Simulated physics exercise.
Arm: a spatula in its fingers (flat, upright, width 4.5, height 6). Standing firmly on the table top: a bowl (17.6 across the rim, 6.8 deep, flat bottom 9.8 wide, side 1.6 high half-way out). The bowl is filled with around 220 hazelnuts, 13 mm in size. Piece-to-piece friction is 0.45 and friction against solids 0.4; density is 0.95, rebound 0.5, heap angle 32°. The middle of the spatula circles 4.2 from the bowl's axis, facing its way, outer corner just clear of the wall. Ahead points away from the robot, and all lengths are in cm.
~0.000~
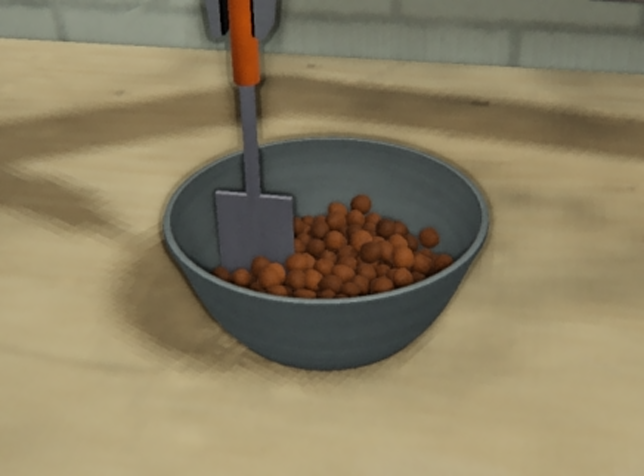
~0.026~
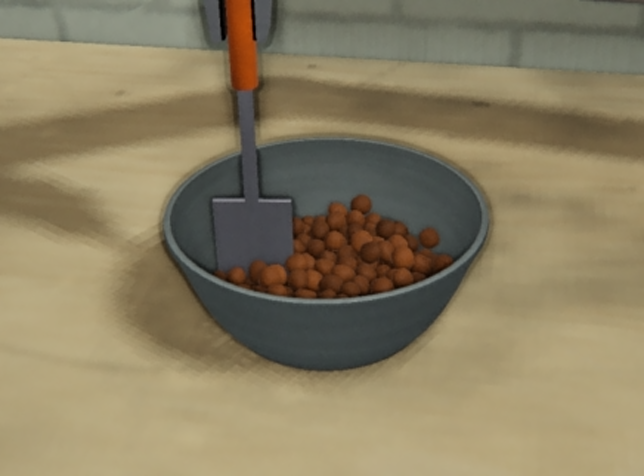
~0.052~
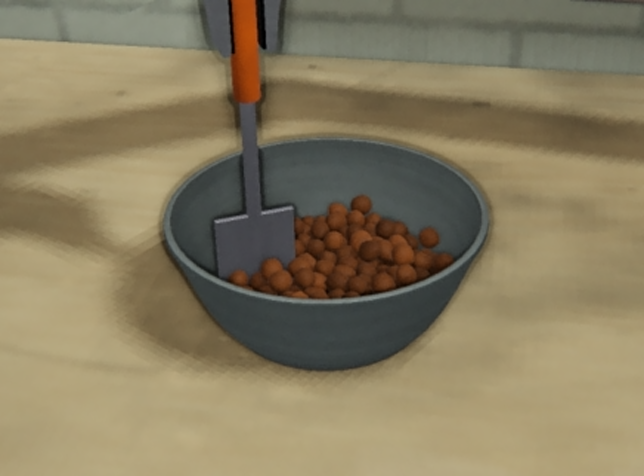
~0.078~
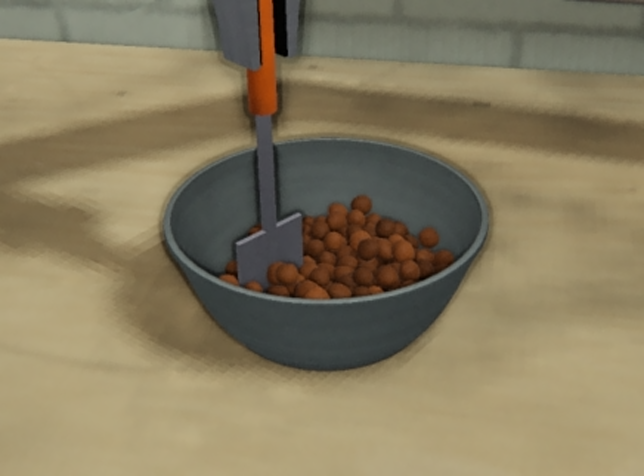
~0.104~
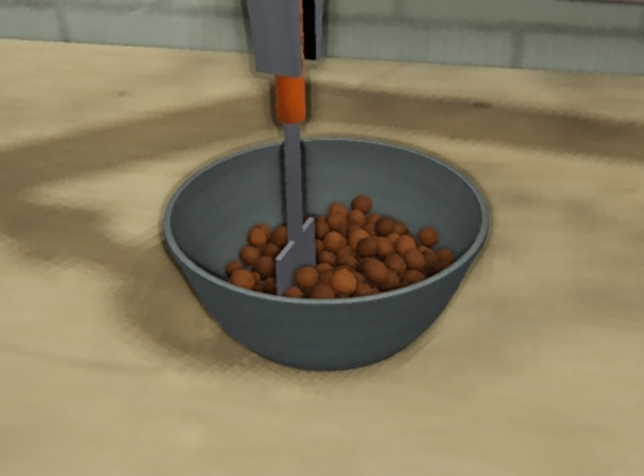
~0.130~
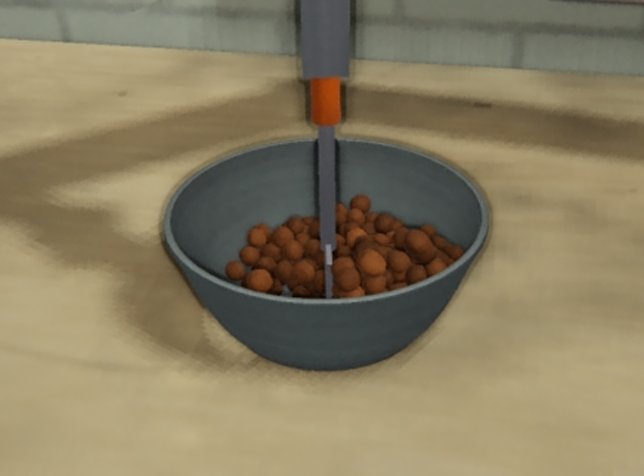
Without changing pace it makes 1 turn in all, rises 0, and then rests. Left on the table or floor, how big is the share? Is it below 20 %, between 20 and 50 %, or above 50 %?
Between 20 and 50 %.
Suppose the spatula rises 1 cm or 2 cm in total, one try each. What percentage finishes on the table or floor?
25 % and 20 %.
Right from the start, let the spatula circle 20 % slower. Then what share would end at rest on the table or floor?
I'd say close to 20 %.
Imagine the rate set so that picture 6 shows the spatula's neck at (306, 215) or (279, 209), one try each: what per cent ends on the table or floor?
About 20 and 10 per cent.
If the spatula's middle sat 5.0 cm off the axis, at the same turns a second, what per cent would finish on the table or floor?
In that case some 20 %.
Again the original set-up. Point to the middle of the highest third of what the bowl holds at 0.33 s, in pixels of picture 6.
Near (265, 181).
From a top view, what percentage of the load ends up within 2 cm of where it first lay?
About 5 percent.
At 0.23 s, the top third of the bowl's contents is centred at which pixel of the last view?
Roughly pixel (413, 192).
By 0.23 s, 198° round, highest piece 11 above the table; 199 in the bowl, 19 in flight or on the tool.
By 0.33 s, 294° round, highest piece 12 above the table; 173 in the bowl, 18 on the table or floor, 27 in flight or on the tool.
By 0.58 s, 0° round, highest piece 7 above the table; 155 in the bowl, 62 on the table or floor, 1 in flight or on the tool.
By 1.28 s, 0° round, highest piece 5 above the table; 155 in the bowl, 63 on the table or floor.
Final count, 155 in the bowl, 63 on the table or floor. That is 29 % on the table or floor.
